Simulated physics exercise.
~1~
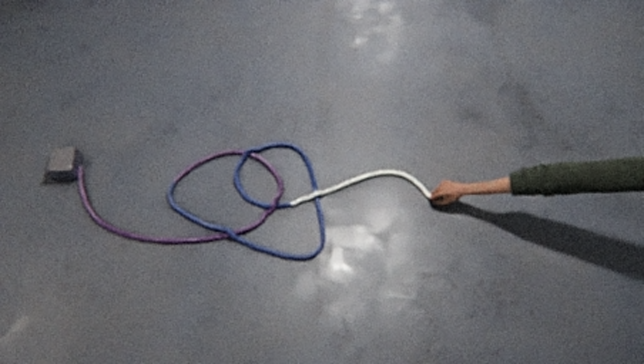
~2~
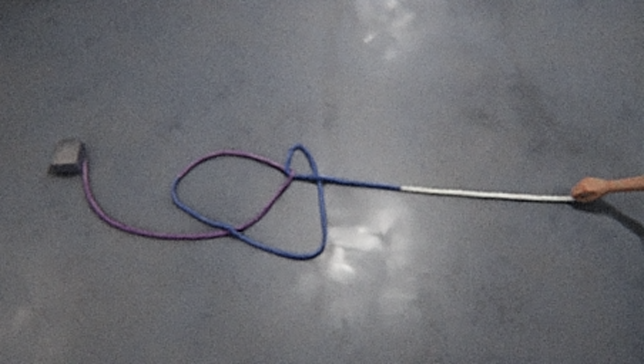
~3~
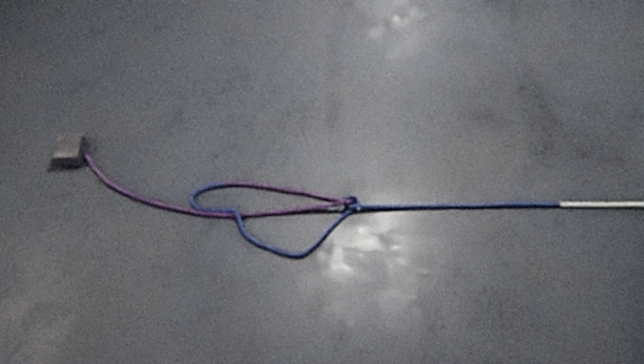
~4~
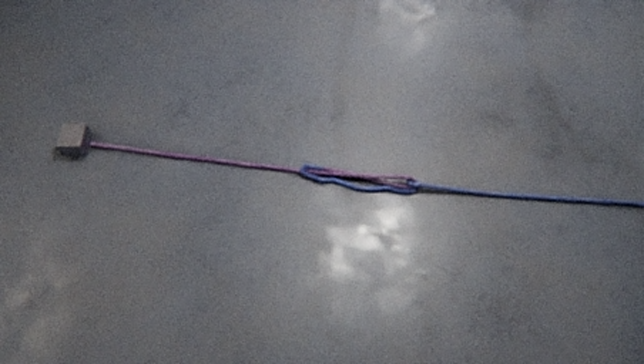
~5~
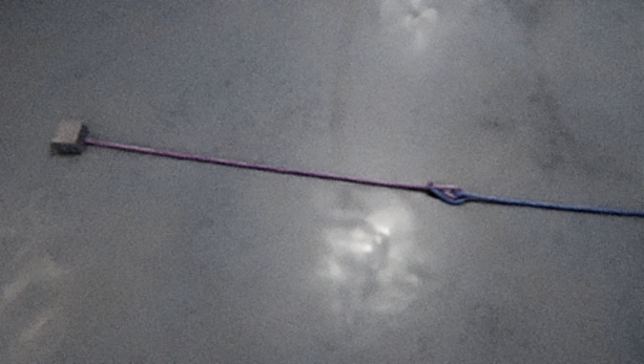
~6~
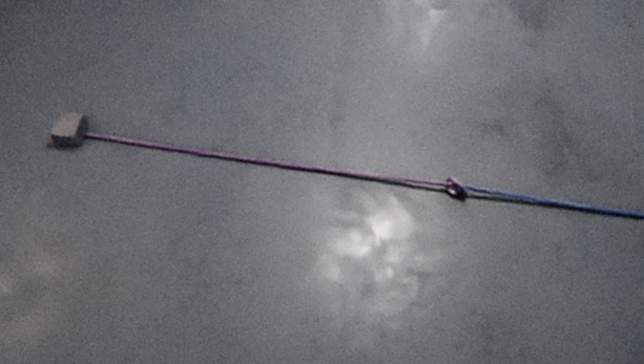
On a grey hallway floor seen from above, a rope lies in loose, overlapping loops, its purple left end fixed to a small grey block, its middle blue and its right end white. A hand in a dark green sleeve grips the white end and pulls it straight away to the right, leaving view as the rope stretches out. The loops narrow into a long, thin tangle that slides right and keeps shrinking, while the view drifts slightly. Finally the rope is taut, jammed in a small, tight knot where purple meets blue.
